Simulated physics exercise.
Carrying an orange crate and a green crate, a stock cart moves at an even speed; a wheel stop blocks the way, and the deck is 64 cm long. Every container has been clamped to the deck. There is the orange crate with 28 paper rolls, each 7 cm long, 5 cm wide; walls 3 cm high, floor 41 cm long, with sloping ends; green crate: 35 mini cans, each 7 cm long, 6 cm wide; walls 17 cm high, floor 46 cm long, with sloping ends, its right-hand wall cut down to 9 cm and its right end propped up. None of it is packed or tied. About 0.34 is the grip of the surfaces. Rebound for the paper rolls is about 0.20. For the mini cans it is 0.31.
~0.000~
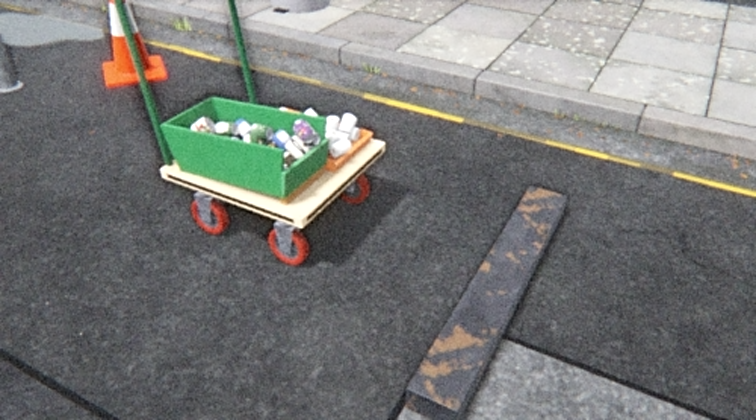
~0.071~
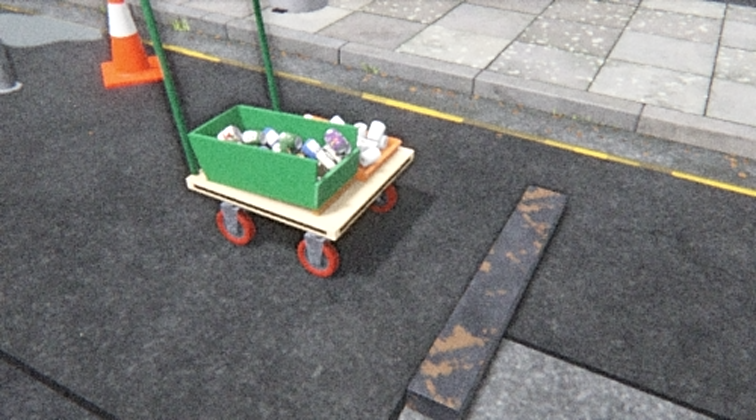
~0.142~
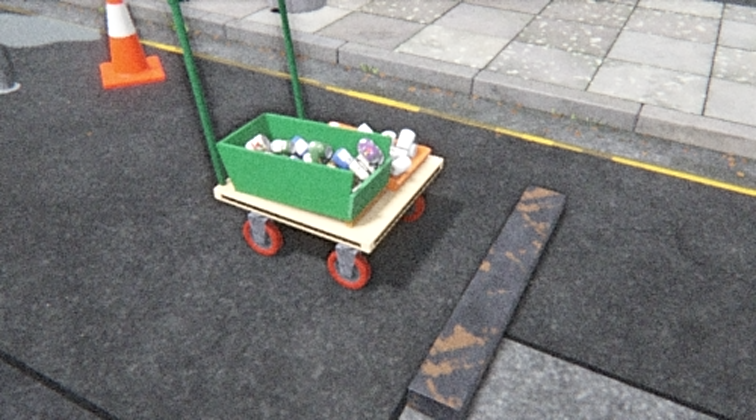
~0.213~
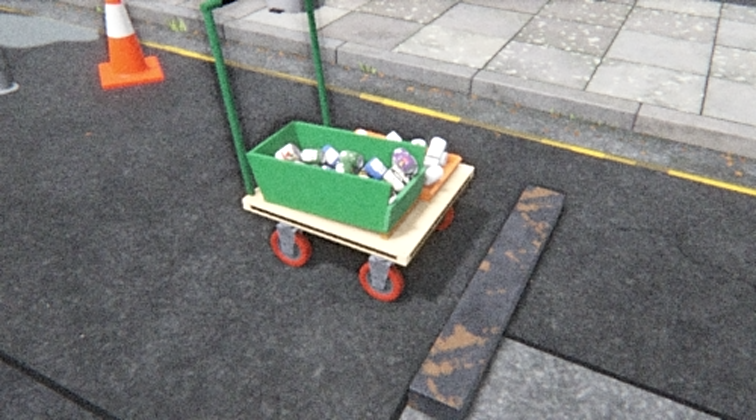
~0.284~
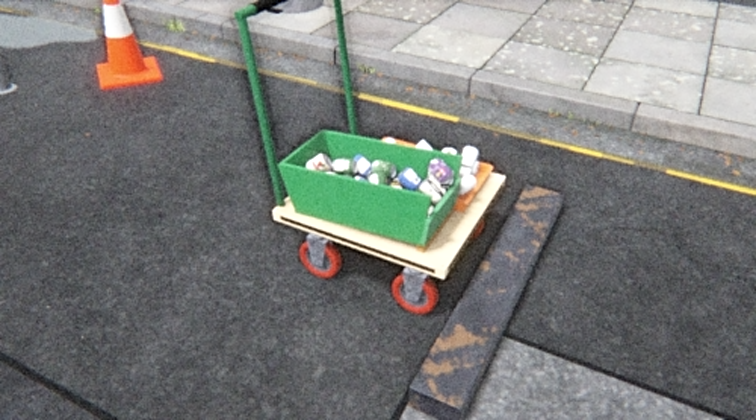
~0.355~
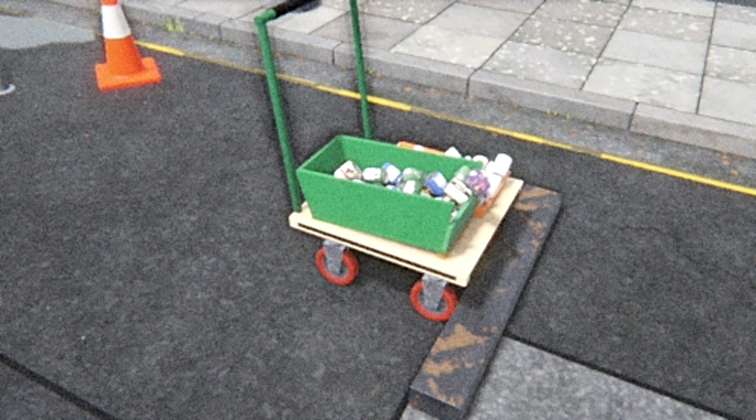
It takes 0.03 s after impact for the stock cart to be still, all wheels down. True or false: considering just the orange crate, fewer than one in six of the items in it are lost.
False.
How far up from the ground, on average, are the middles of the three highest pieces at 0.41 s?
Height, averaged: Around 50 cm.
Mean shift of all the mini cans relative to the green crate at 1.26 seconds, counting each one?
On average they end up some 8 cm further right.
After 0.41 s, the orange crate is down by 2 of 28 and the green crate is down by 1 of 35.
After 0.53 s, the orange crate is down by 4 of 28 and the green crate is down by 2 of 35.
After 0.76 s, the orange crate is down by 8 of 28 and the green crate is down by 3 of 35.
Final count (at 1.26 s), the orange crate is down by 8 of 28 and the green crate is down by 3 of 35. Asked share, 8 of 28, 29 per cent.
